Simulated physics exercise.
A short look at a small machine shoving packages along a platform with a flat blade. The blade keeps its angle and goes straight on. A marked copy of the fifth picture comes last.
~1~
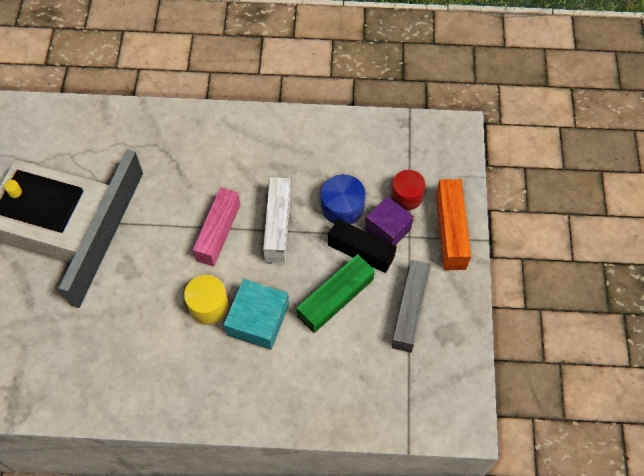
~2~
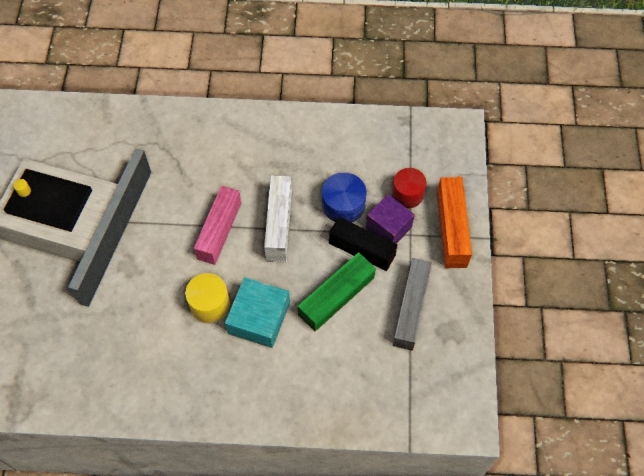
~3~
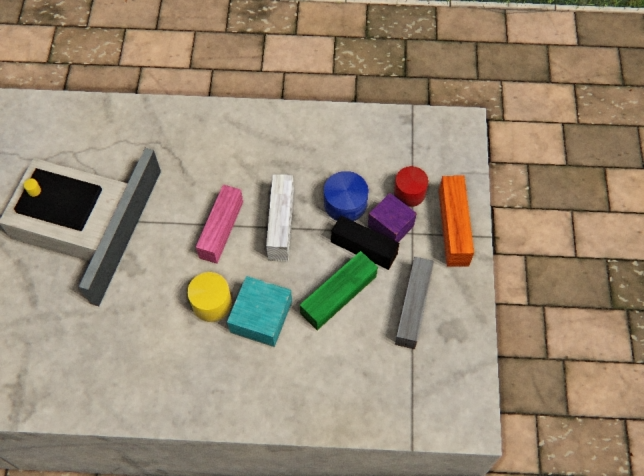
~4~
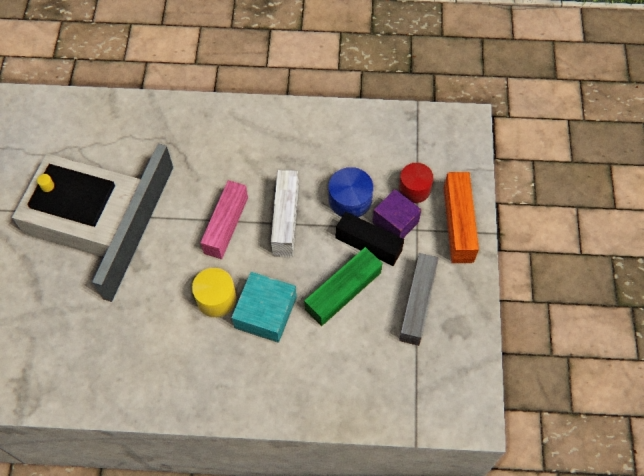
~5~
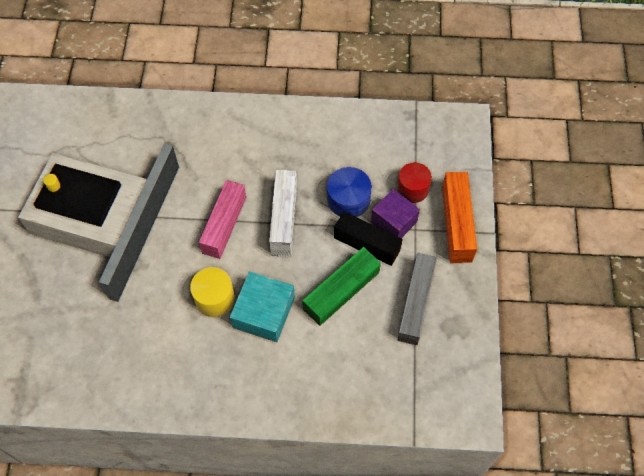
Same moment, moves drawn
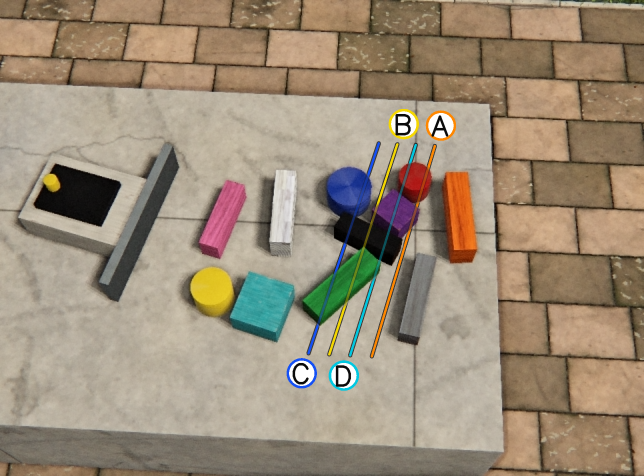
A small machine with a flat grey blade moves slowly to the right along a pale stone platform, closing a little of the gap to a scattered group of colourful blocks and canisters, which stay still.
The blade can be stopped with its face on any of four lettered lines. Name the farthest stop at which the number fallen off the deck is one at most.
At A, and not beyond.
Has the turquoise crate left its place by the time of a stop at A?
By then, yes.
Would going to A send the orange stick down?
Yes.
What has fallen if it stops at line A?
The orange stick.
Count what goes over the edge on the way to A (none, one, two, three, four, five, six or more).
One.
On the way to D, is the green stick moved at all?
Yes.
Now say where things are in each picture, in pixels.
The first picture shows blue canister (343, 200); white stick (278, 221); yellow canister (207, 300).
The second picture shows robot (53, 201); purple crate (390, 221).
The third picture shows robot (63, 200); red canister (411, 186).
The fourth picture shows robot (76, 196); grey stick (419, 299).
The fifth picture shows robot (83, 196); turquoise crate (263, 307); black stick (367, 239); blue canister (349, 192).
On the copy, A at (405, 245); B at (366, 243); C at (346, 242); D at (385, 244).
On A. First, robot (177, 200); turquoise crate (276, 311); yellow canister (234, 297).
Then, robot (272, 205); orange stick (463, 217); purple crate (431, 236).
Finally, robot (347, 208); orange stick over the edge; purple crate (487, 249); one fallen.
By contrast, B is within the limit but short; C is within the limit but short; D is within the limit but short.
